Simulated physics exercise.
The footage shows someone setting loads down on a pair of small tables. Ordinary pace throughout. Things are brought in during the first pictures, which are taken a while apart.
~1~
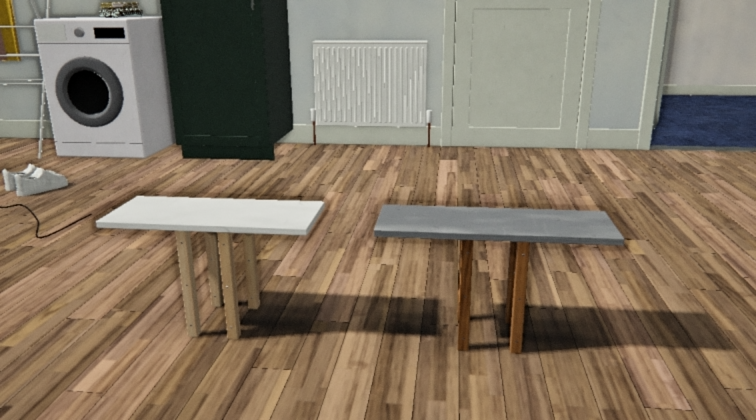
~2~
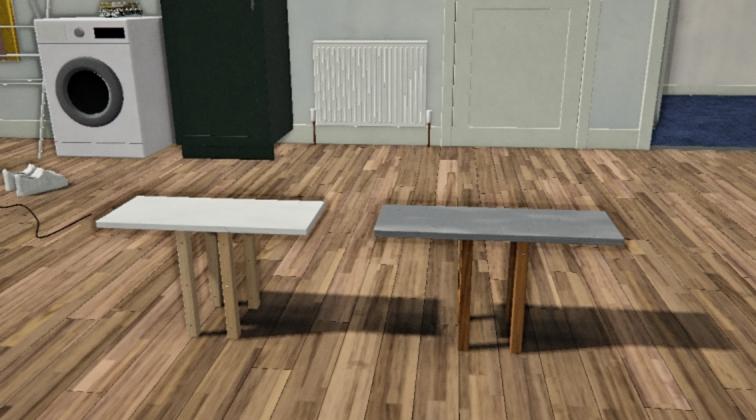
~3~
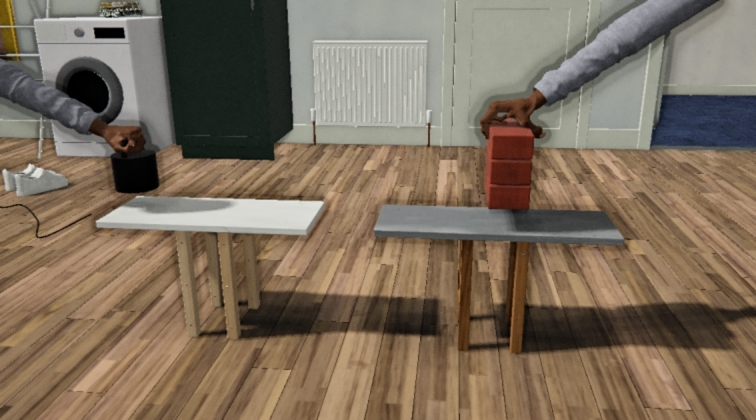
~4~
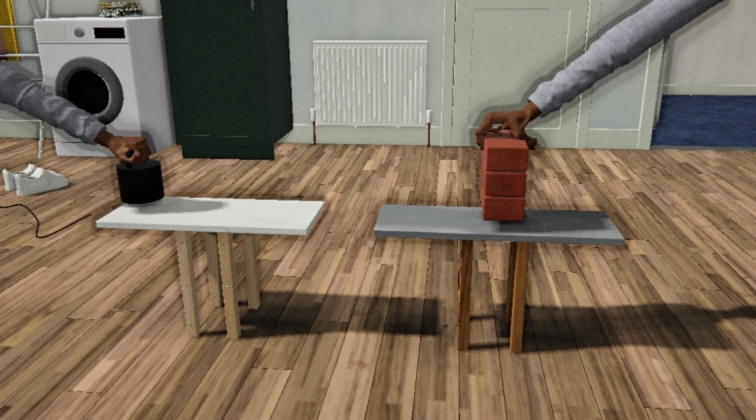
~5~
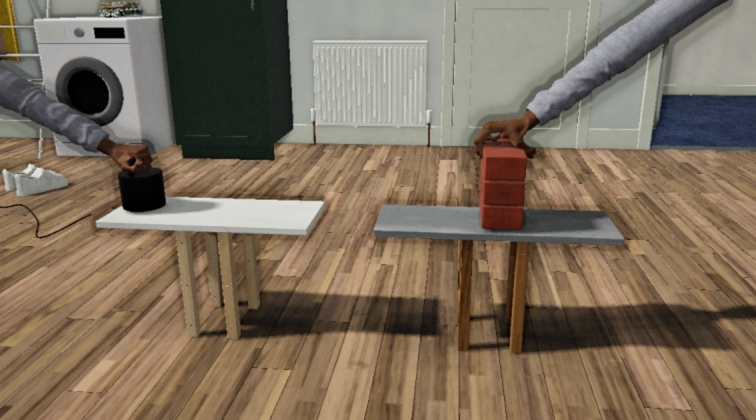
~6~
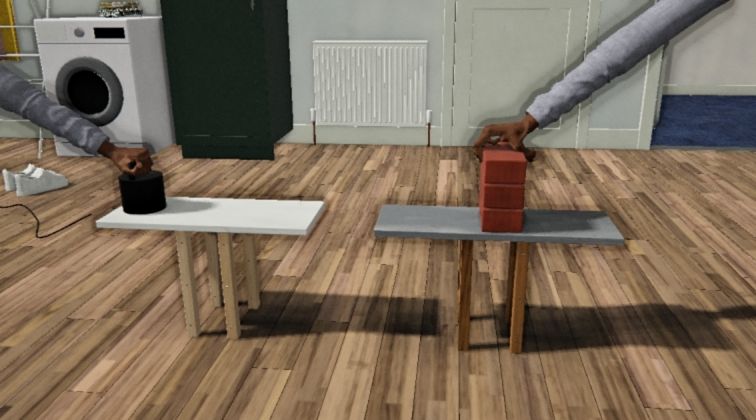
The clip shows a white table and a grey table standing on a wooden floor, then two hands reach in from either side, lowering a black cylinder onto the white one's left end and stacked red bricks onto the grey one.
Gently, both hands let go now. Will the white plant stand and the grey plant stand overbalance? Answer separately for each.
The white plant stand does, it tips up; the grey plant stand does not.
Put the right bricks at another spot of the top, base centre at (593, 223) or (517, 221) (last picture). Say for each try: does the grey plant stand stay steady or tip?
Tumbles; remains upright.
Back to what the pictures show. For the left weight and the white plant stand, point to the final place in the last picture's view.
The left weight around (10, 295); the white plant stand around (104, 239).
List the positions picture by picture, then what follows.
In the first frame, white plant stand (216, 214); grey plant stand (494, 224).
In the second frame, grey plant stand (494, 224).
In the third frame, still on the way; white plant stand (216, 214); right bricks (508, 163).
In the fourth frame, still on the way; grey plant stand (494, 224); left weight (141, 181).
In the fifth frame, still on the way; white plant stand (216, 214); right bricks (501, 182).
In the sixth frame, in place, still held; white plant stand (216, 214); grey plant stand (494, 224); left weight (143, 192).
Then, 0.42 s after the last picture, white plant stand tipped 24° from how it was near (167, 213); grey plant stand at rest near (494, 224).
At rest, the white plant stand goes over, near (104, 239); the grey plant stand keeps steady, near (494, 224).
